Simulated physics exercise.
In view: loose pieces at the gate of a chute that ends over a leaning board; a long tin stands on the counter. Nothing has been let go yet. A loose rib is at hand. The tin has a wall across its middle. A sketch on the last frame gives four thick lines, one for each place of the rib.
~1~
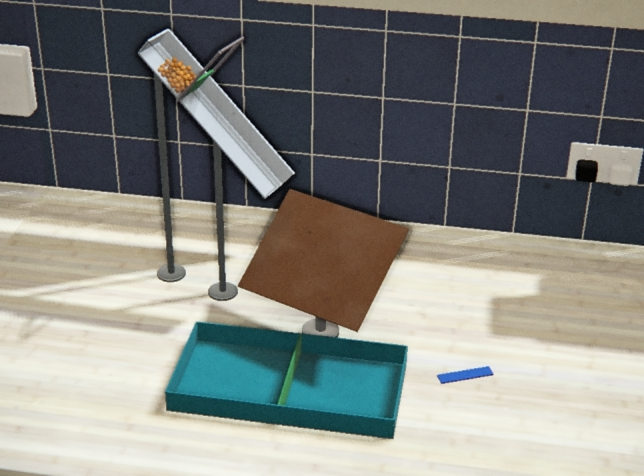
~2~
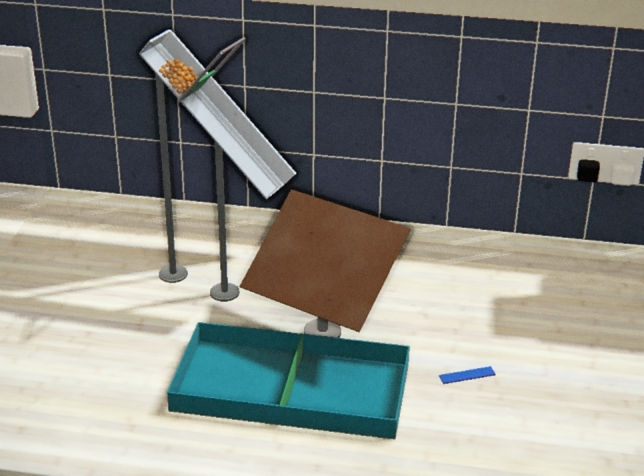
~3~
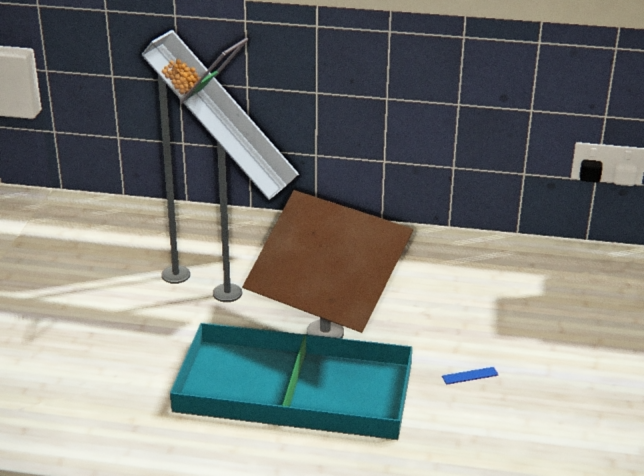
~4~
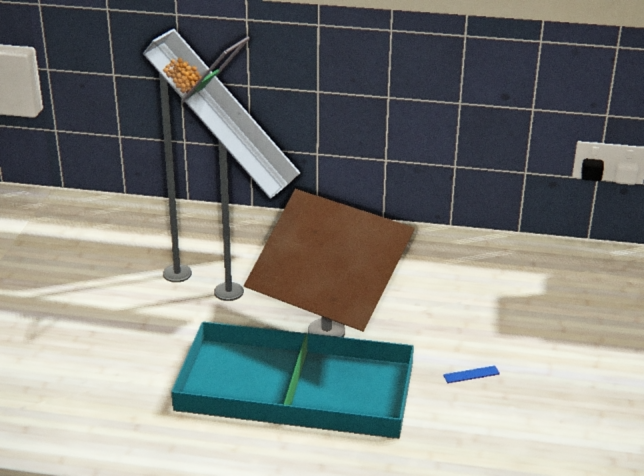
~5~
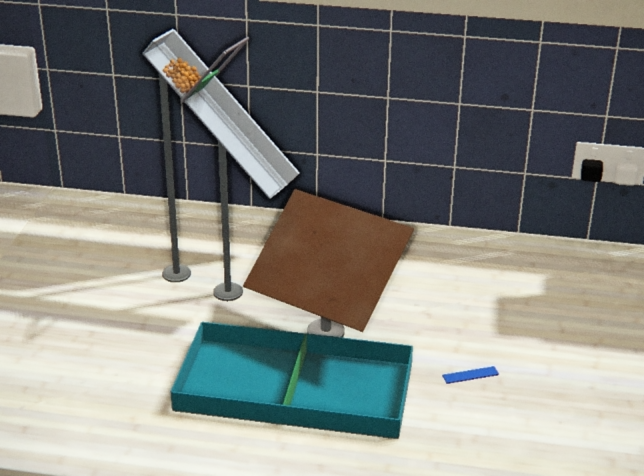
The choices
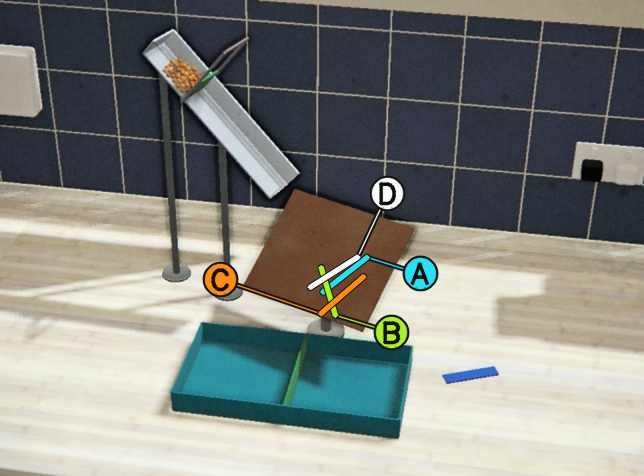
Only the camera moves, drifting very slightly so that the whole scene shifts a touch to the right and then all but settles, looking slightly down on a pale wooden counter against dark blue tiles. Orange chickpeas sit behind a gate high in a pale grey chute at upper left, above a tilted brown board, a teal tin with a green divider, and a blue strip at right. Nothing on the counter moves.
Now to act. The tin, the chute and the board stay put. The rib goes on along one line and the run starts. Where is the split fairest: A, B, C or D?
The best line is B.
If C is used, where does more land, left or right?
Left.
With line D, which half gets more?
More lands on the left.
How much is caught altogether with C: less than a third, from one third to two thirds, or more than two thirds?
It is more than two thirds.
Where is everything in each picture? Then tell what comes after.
The first frame shows load behind the gate at (184, 78), roasted chickpeas; lip of the chute at (274, 191), sloping fairly steeply.
The second frame shows middle of the board at (324, 258), tilted fairly steeply; middle of its low edge at (297, 309); of its high edge at (349, 208).
The third frame shows front corners of the tin at (171, 393) and (399, 420); front end of its middle wall at (283, 406); gate still shut at (206, 79).
The fourth frame shows middle of the load at (189, 79); lip at (279, 191).
The fifth frame shows middle of the load at (189, 79); lip at (279, 191).
On the marked copy, line A from (367, 257) to (322, 292); line B from (321, 267) to (335, 315); line C from (363, 276) to (320, 313); line D from (357, 257) to (310, 287).
For line A, of what is caught, nearly all in the left half, a small part in the right.
For line B, of what is caught, about a third in the left half, about two thirds in the right.
For line C, of what is caught, most in the left half, a small part in the right.
For line D, of what is caught, nearly all in the left half, a stray few in the right.
